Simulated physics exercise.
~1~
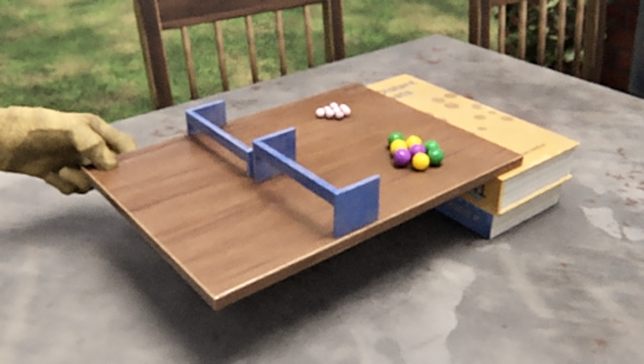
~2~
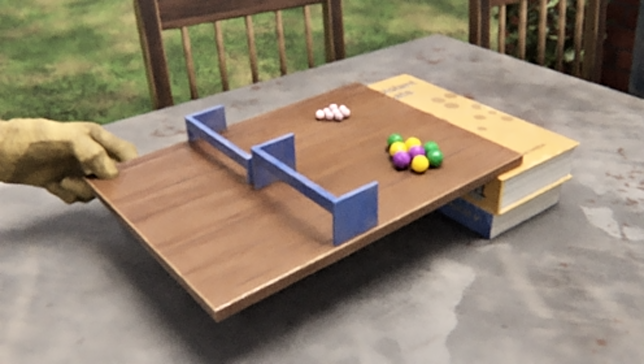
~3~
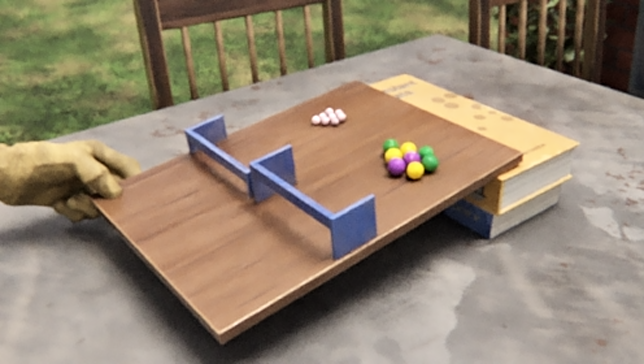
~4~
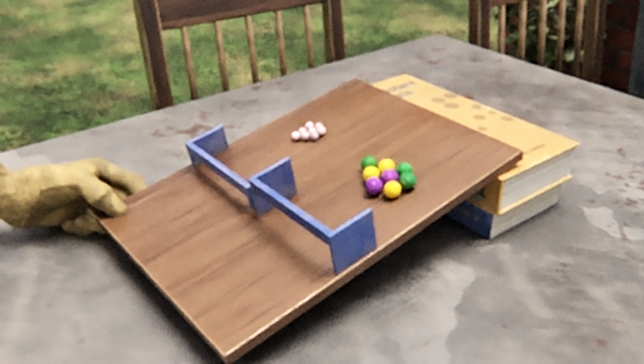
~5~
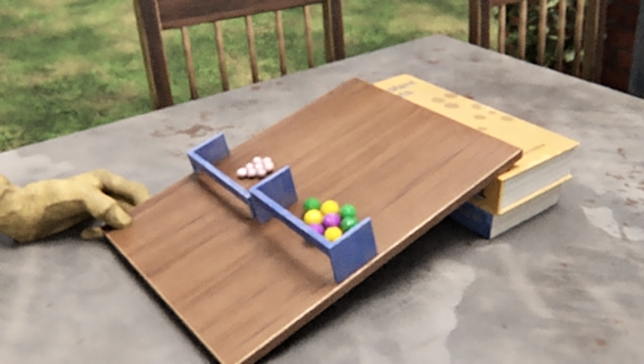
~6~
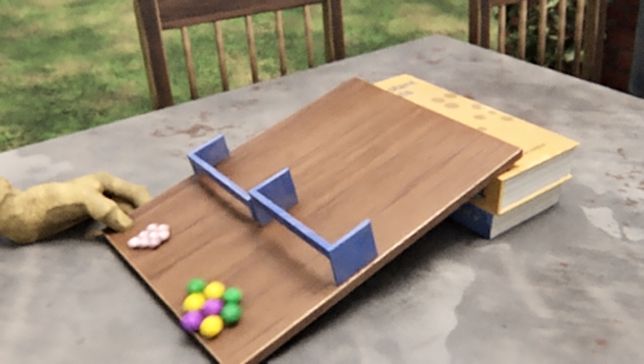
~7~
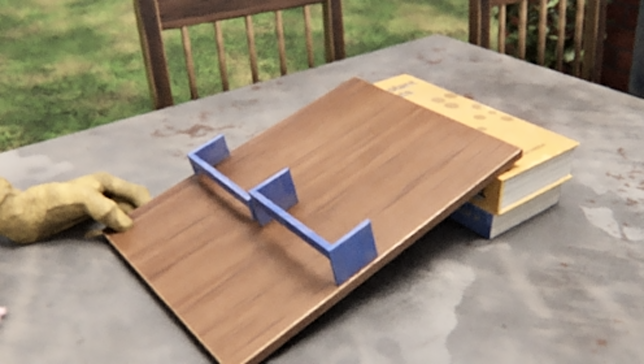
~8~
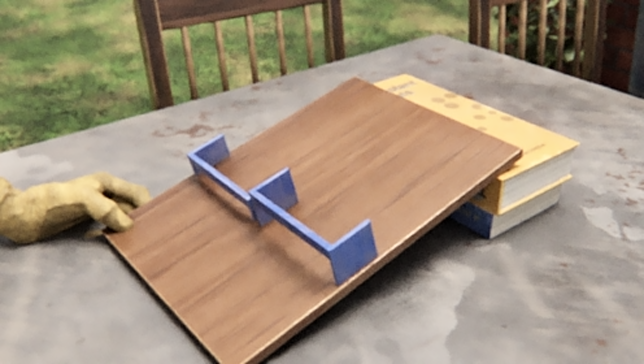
Coloured balls and small pale beads sliding under blue gates and off a wooden board as a gloved hand lowers one end.
